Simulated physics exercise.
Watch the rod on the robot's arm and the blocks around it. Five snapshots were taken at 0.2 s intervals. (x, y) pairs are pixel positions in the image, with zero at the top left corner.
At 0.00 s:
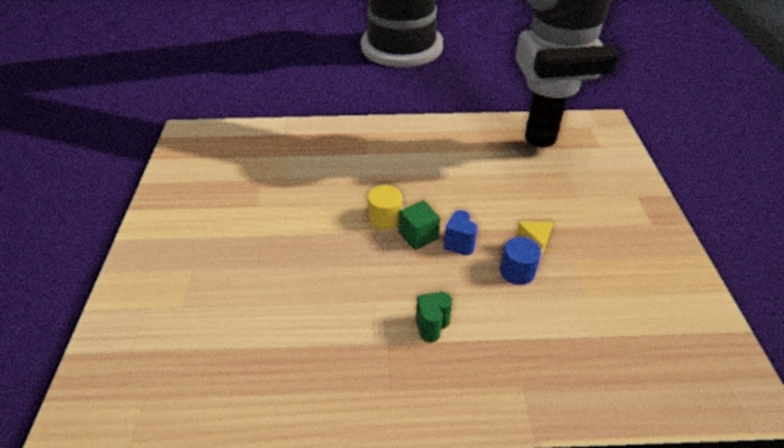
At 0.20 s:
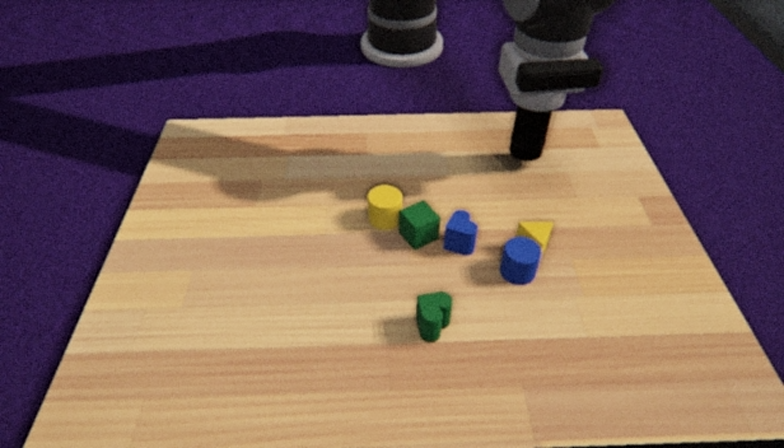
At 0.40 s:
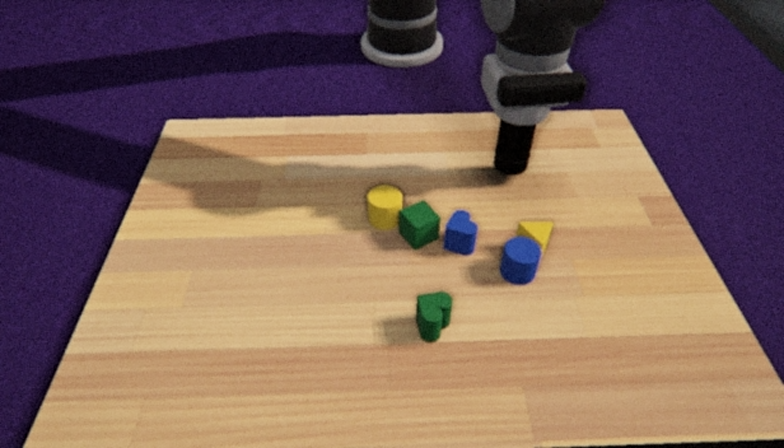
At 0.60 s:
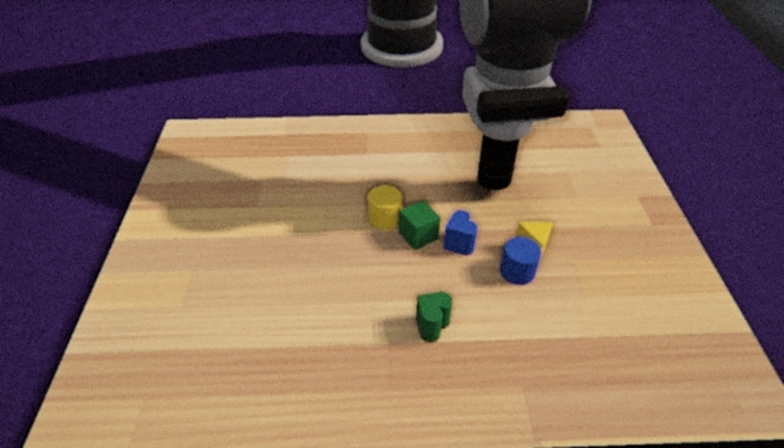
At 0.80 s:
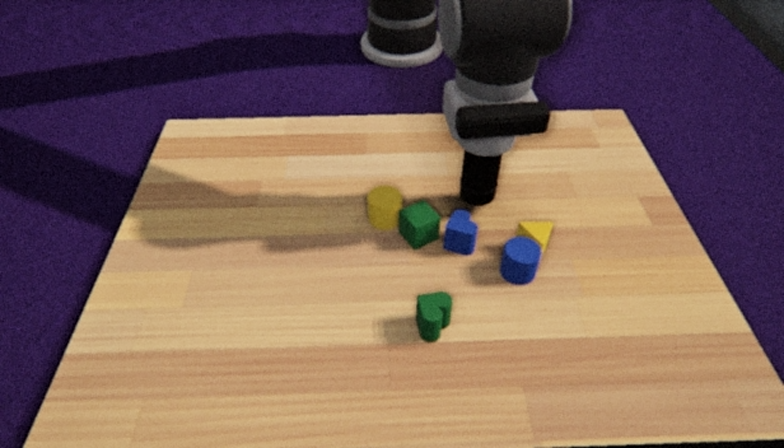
Robot arm with a black rod moving down and left across a wooden board toward small coloured blocks, which stay still.
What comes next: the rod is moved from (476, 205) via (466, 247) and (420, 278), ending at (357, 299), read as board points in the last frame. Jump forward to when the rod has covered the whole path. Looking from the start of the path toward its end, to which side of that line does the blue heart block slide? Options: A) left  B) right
I choose A.
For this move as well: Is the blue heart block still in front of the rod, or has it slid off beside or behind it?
Slipped clear.
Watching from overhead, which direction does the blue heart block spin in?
The sense of turning is anti-clockwise.
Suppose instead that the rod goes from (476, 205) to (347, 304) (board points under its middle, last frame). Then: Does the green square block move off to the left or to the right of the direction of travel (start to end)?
Off to the right side.
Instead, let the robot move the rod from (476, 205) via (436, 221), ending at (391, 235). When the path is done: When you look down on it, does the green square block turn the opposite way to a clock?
Yes.
What follows on the original path. One third of the way, rod (467, 238); blue heart block (452, 249).
Two thirds of the way, rod (421, 269); green heart block (435, 309); blue heart block (431, 281), turned 85° anticlockwise.
At the end, rod (357, 289); green square block unmoved; green heart block (435, 310); blue heart block (427, 282), turned 100° anticlockwise.
